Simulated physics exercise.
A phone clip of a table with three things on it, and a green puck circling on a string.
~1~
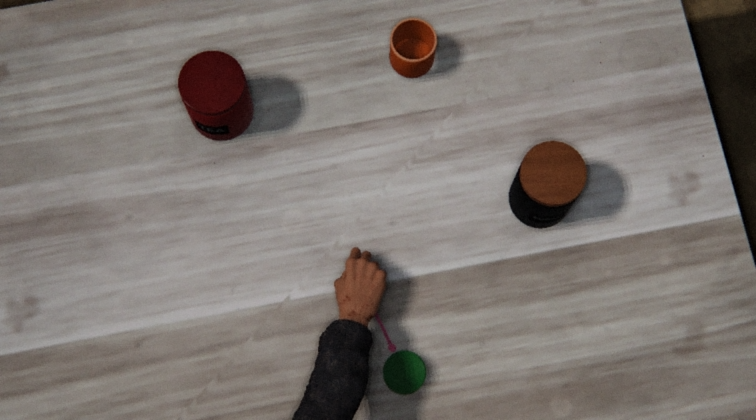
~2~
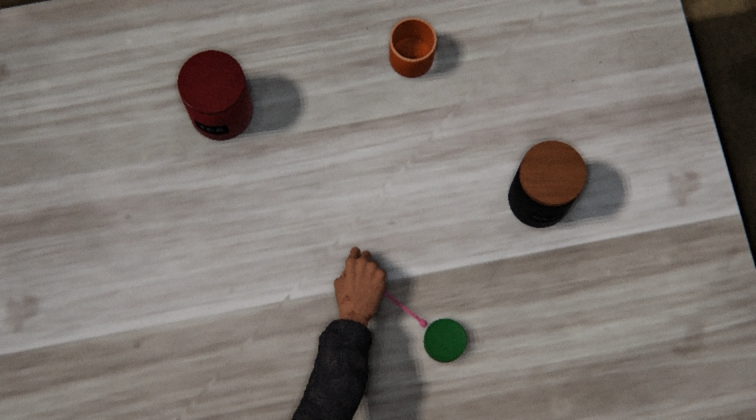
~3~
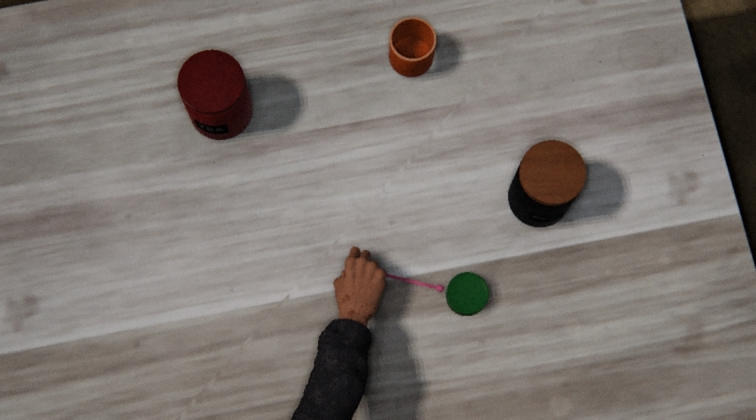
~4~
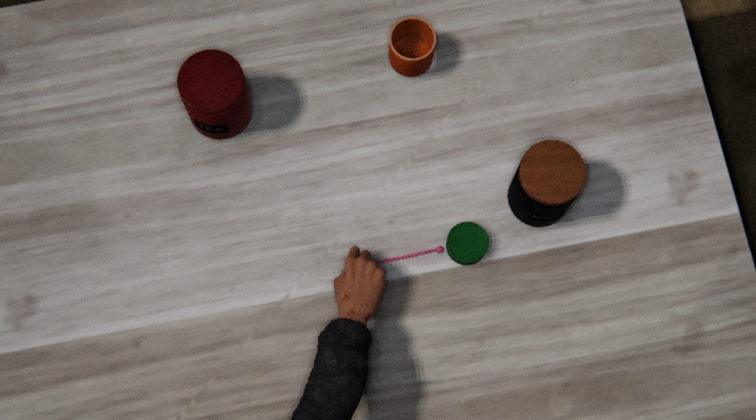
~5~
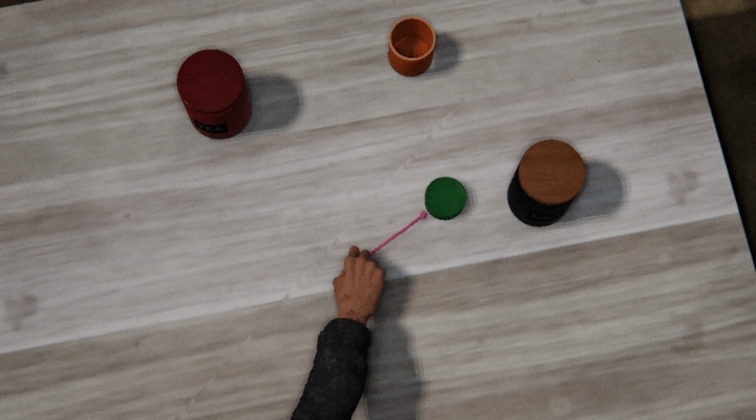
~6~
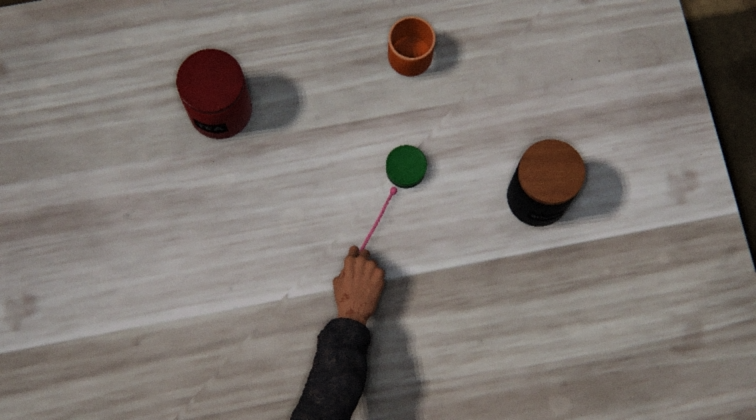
A green puck on a pink string circles anticlockwise around a hand on a pale, wood-grained table, seen from above by a nearly still camera. A dark red canister sits at upper left, an orange mug at top centre, and a black canister with a brown lid at right. The puck swings from below the hand out to the right, then up and back leftward above it, while the dark-sleeved arm stays almost motionless.
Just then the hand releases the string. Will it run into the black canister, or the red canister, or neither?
In the end the black canister remains clear; the red canister takes the knock.
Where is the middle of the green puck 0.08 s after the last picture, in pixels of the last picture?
Around (313, 137).
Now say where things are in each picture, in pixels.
The first frame shows green puck (404, 372); black canister (554, 172); red canister (211, 81); orange mug (414, 39).
The second frame shows green puck (446, 340).
The third frame shows green puck (468, 293).
The fourth frame shows green puck (468, 242).
The fifth frame shows green puck (446, 197).
The sixth frame shows green puck (406, 164); black canister (552, 171); red canister (210, 80); orange mug (412, 38); going round anticlockwise.
Then, 0.08 s later than the last view, puck near (313, 137).
Then, 0.20 s later than the last view, puck near (263, 125); red canister pushed aside.
Finally, puck near (263, 125); red canister pushed aside. The black canister escapes it and the red canister is struck.
